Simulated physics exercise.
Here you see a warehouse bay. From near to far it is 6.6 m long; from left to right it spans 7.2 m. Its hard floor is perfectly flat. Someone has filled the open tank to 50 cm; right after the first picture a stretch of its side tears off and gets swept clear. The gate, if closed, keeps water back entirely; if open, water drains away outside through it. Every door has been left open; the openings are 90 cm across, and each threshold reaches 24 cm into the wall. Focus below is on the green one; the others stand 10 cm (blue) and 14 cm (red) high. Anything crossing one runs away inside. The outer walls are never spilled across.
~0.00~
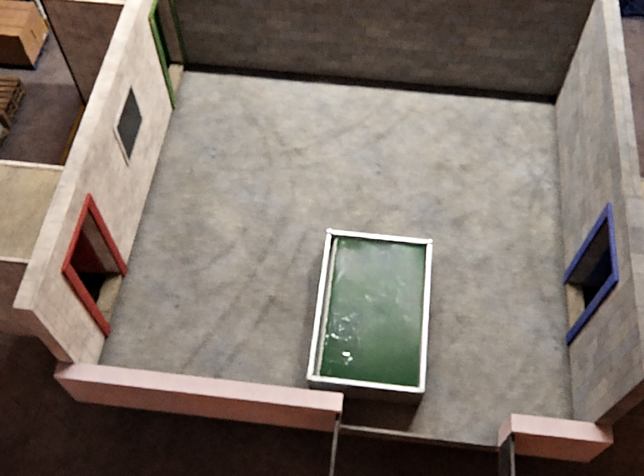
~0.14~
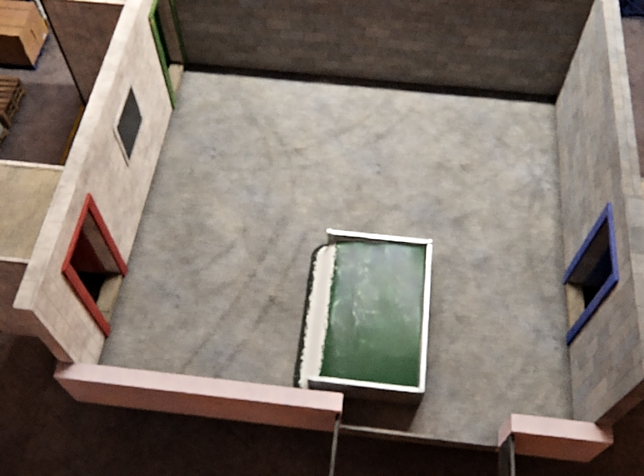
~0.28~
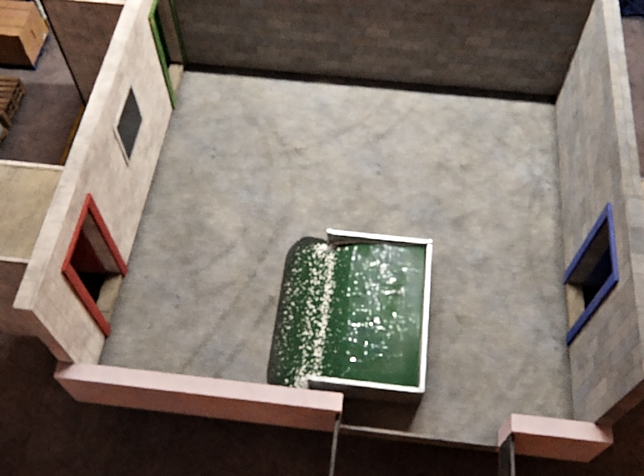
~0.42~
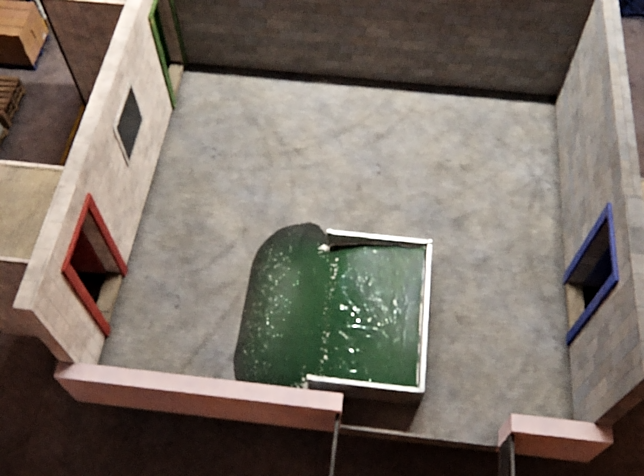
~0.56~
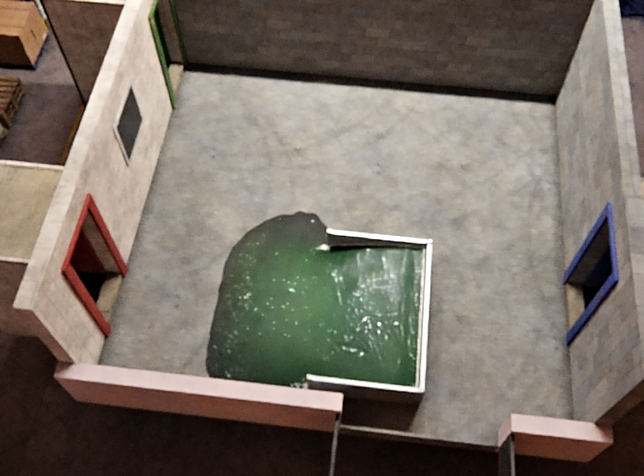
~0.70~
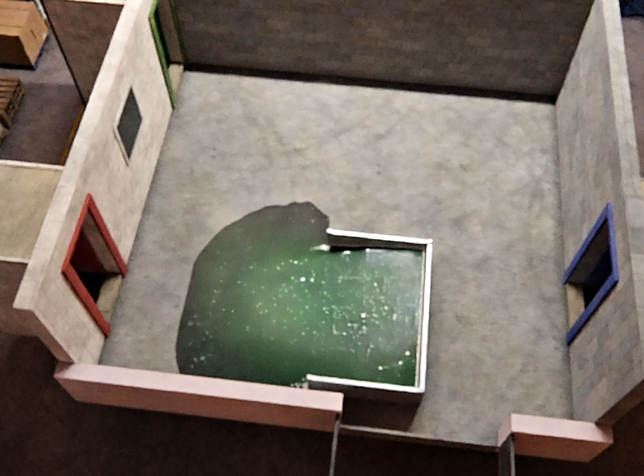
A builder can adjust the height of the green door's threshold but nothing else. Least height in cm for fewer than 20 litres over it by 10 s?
Roughly 8.5 cm.
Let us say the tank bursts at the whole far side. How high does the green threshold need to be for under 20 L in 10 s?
Some 13.5 cm.
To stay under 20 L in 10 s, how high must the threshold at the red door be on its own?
At the red door you'd want roughly 23 cm.
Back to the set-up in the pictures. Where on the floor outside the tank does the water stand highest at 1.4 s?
At about (121, 287).
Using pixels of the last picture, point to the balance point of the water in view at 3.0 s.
I'd say around (216, 287).
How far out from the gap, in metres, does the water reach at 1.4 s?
Near 3.6 m, more or less.
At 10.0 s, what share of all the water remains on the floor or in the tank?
Water still present: Approx. 92 %.
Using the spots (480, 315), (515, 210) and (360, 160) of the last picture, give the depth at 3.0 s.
About 0, 0 and 0 cm respectively.
After 1.4 s water covers 25 % of the floor, deepest (26 cm) near (121, 287); it has not reached the green door.
After 3.0 s water covers 35 % of the floor, deepest (24 cm) near (93, 382); 3 cm at the green door, 0 litres in over its 15 cm threshold.
After 10.0 s water covers 75 % of the floor, deepest (10 cm) near (547, 106); 6 cm at the green door, 0 litres in over its 15 cm threshold.
At the green door as built, the water arrived by 2.9 s and peaked near 13 cm at 6.2 s.
Run again over the same 10 s with other heights there, 28 litres in over 7.5 cm, 11 litres over 10 cm. The limit of 20 litres is kept from about 8.5 cm up.
